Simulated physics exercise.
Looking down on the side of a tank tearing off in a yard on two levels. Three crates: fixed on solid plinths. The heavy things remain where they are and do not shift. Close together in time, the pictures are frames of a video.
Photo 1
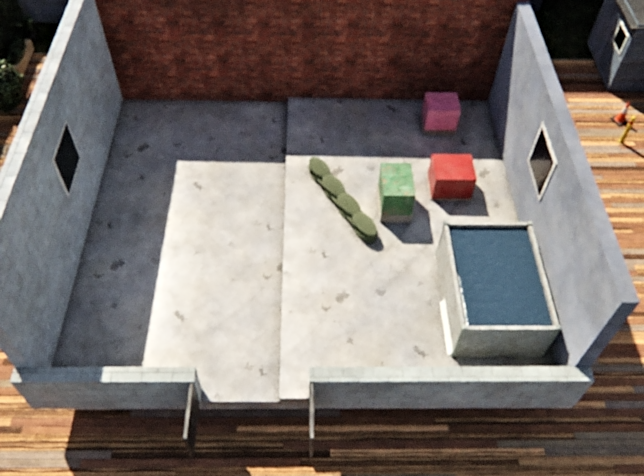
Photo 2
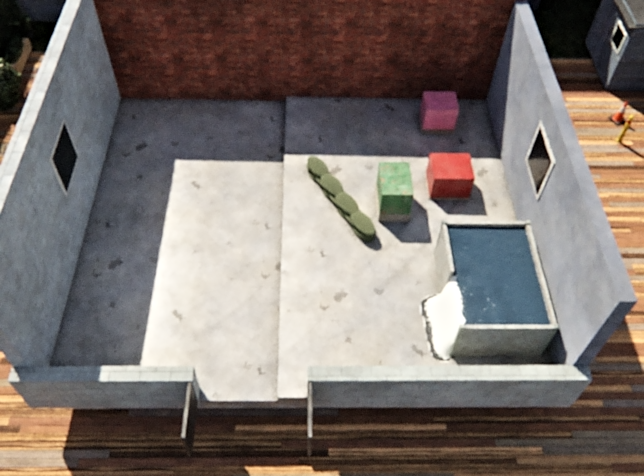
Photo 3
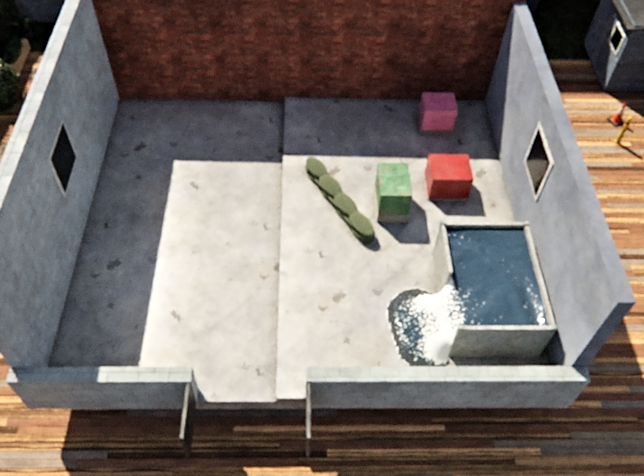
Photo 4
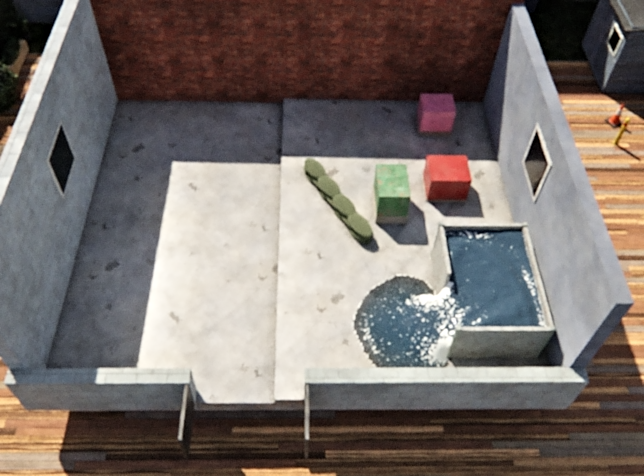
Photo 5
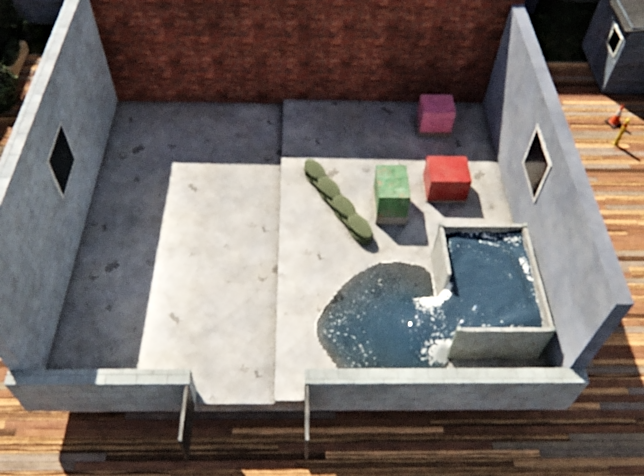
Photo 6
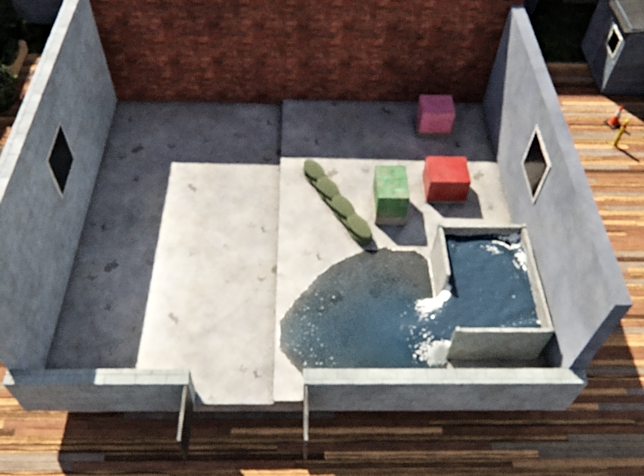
Walled yard seen from above, water bursting from the left side of an open tank and spreading leftward across the pale floor.
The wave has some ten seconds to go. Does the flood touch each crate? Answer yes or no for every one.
Green crate: No; red crate: No; pink crate: No.
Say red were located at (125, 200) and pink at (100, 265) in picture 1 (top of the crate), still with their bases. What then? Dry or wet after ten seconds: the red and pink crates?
As I read it, the red crate gets flooded and the pink crate gets flooded.
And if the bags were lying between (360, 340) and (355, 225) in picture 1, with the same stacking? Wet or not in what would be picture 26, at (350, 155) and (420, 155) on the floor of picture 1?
Taking the points in order, the first is swamped and the second is not reached.
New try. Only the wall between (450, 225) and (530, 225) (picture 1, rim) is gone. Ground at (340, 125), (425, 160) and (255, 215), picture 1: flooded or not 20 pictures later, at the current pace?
Sodden, then sodden, then spared.
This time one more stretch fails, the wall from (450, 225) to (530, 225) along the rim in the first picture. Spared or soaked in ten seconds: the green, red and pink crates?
The green crate is overtopped, the red crate is overtopped, and the pink crate is overtopped.
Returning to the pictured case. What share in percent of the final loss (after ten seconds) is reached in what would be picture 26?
Roughly 45 percent of it.
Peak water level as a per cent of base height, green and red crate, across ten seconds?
I'd say 20 per cent for the first one and 20 per cent for the second.
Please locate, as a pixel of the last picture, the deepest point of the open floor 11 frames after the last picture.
Deepest spot: Around (40, 389).
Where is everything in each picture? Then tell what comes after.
The open tank at (498, 275) is whole and still, in the first picture.
The front is at (447, 359), out from the gap at (452, 316), in the second picture.
Water pours out at (450, 319) and has run to (393, 306), in the third picture.
Water pours out at (448, 321) and has run to (357, 322), in the fourth picture.
The front is at (322, 339), out from the gap at (448, 322), in the fifth picture.
The front is at (282, 342), out from the gap at (447, 322), in the sixth picture.
A moment on, water covers 25 % of the floor; the green crate water round its plinth, the red crate not reached, the pink crate not reached.
Next, water covers 40 % of the floor; the green crate water round its plinth, the red crate water round its plinth, the pink crate not reached.
Then, water covers 55 % of the floor; the green crate water round its plinth, the red crate water round its plinth, the pink crate not reached.
Later, water covers 65 % of the floor; the green crate water round its plinth, the red crate water round its plinth, the pink crate not reached.
In the end, water covers 65 % of the floor; the green crate stayed above the water, the red crate stayed above the water, the pink crate stayed above the water.
